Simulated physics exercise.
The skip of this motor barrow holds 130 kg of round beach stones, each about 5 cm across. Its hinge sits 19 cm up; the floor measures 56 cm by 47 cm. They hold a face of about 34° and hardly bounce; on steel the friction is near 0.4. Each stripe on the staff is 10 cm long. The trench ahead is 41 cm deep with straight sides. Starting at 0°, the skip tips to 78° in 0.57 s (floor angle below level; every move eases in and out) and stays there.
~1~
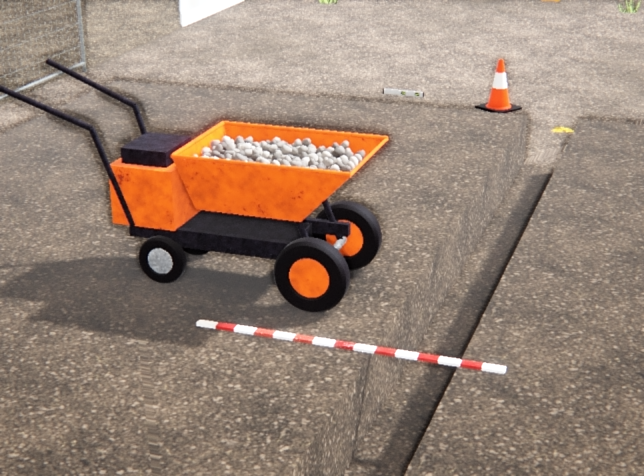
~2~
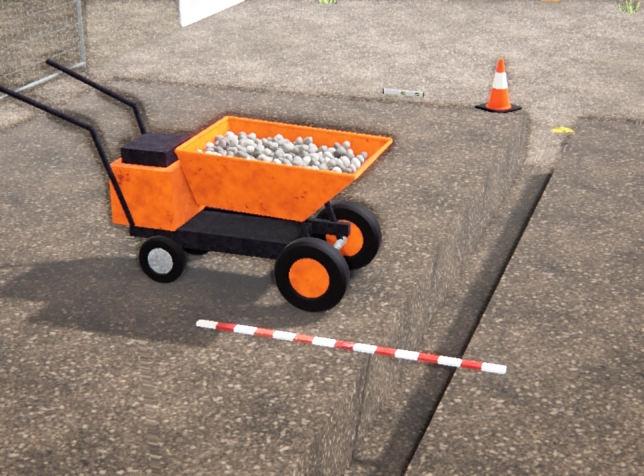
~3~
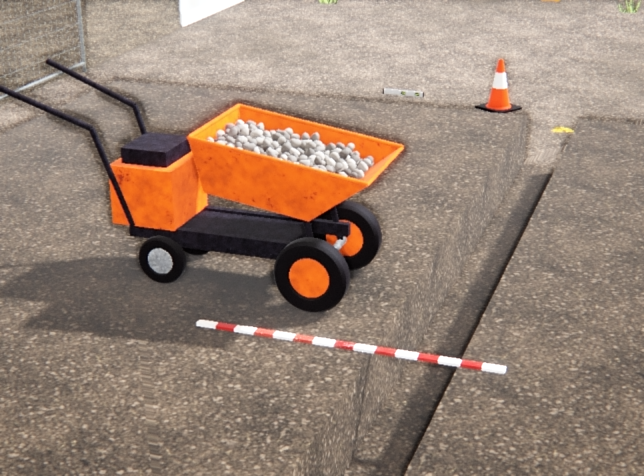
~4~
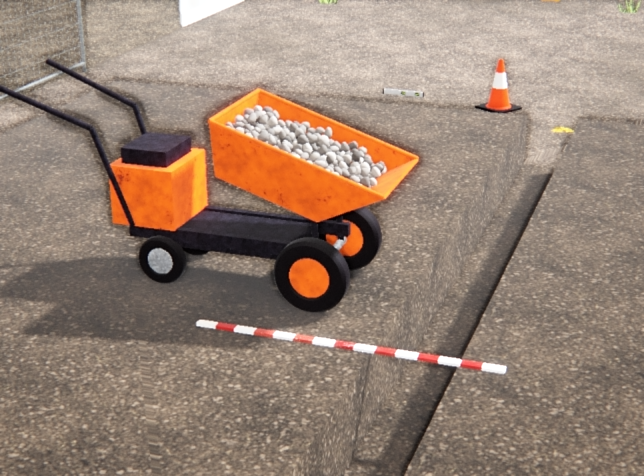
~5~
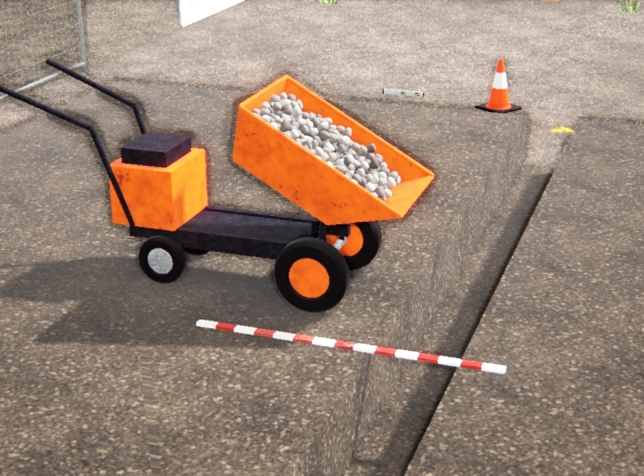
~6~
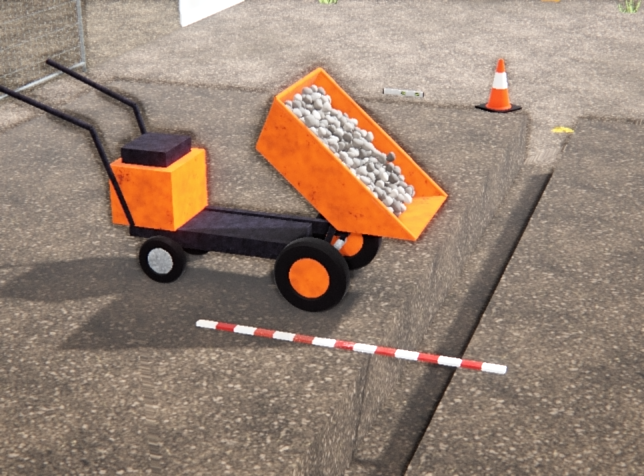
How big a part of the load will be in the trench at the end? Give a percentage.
Close to 45 in a hundred.
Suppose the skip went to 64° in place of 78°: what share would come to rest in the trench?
In that case some 35 per cent.
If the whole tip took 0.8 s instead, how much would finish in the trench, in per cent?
In that case some 55 per cent.
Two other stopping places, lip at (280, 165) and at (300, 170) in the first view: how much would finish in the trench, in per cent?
Near 80 per cent from the first place, 90 from the second.
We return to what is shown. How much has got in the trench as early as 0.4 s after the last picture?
Some 30 per cent.
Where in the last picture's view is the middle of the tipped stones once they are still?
Around (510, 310).
Then, 0.1 s after the last picture the floor is at 66°, 100 % in the skip; the foremost stones are at (434, 251).
Then, 0.4 s after the last picture the floor is at 78°, 39 % in the skip, 32 % in the trench, 29 % past the trench; the foremost stones are at (524, 301).
Then, 0.7 s after the last picture the floor is at 78°, 0 % in the skip, 45 % in the trench, 55 % past the trench; the foremost stones are past the picture's edge.
Then, 2.7 s after the last picture the floor is at 78°, 0 % in the skip, 45 % in the trench, 55 % past the trench; the foremost stones are past the picture's edge.
